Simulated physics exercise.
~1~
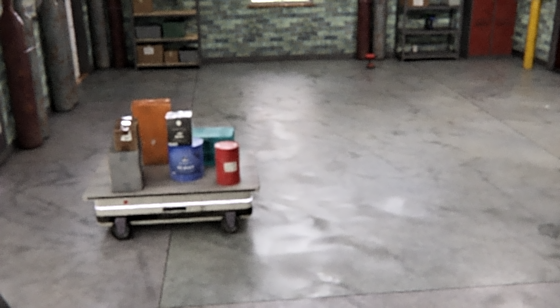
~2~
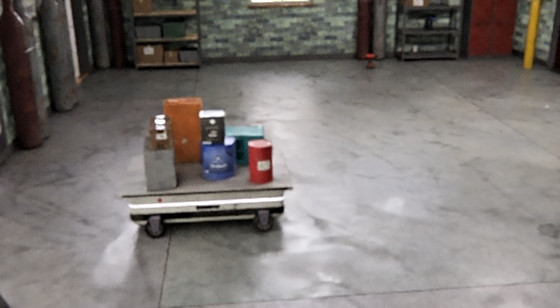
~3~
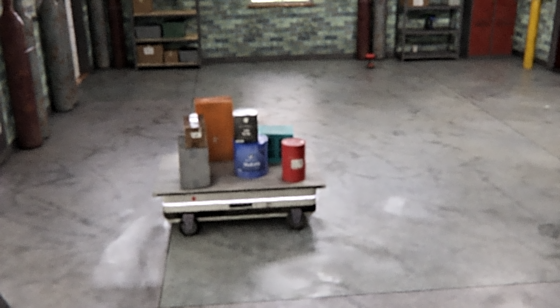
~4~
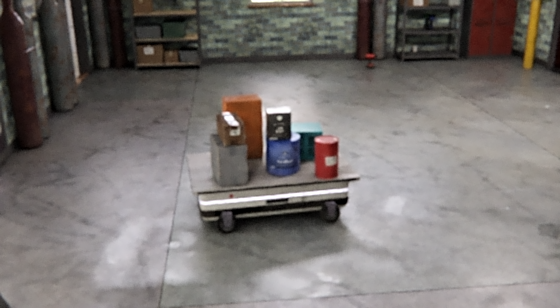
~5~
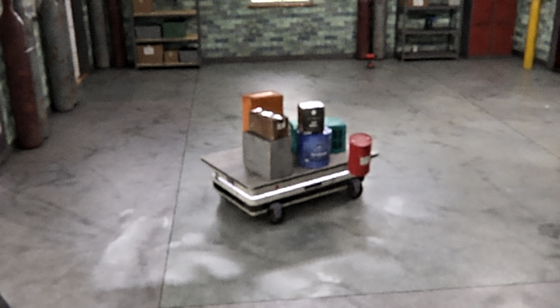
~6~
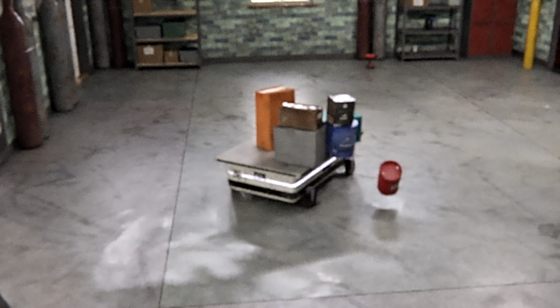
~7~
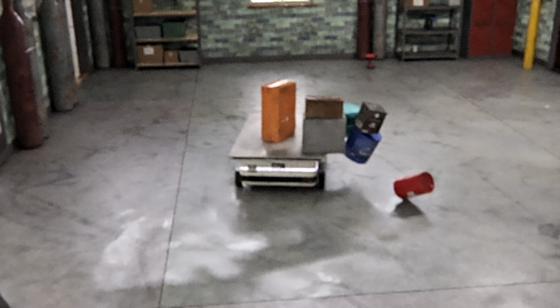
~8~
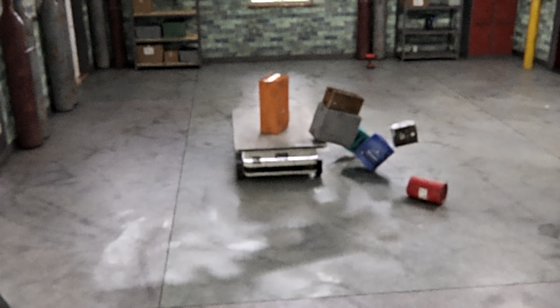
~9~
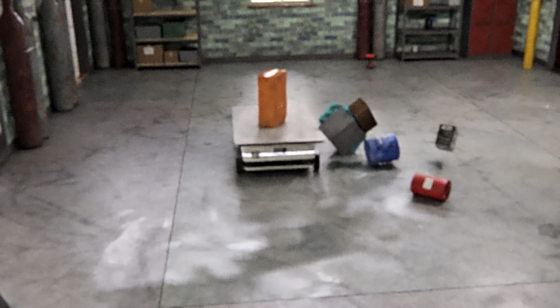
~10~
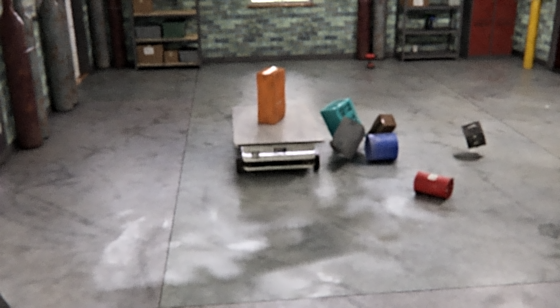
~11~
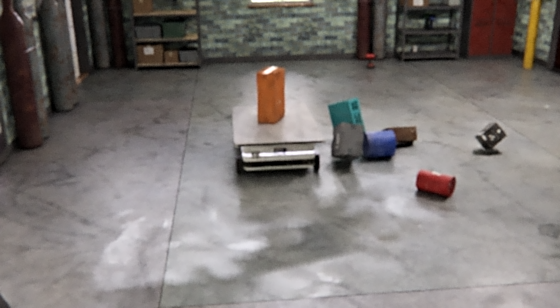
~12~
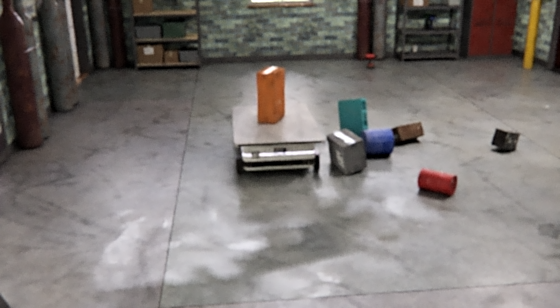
Wheeled cart turning sharply on a workshop floor, spilling cans and boxes to the right, then stopping with only the orange box aboard.
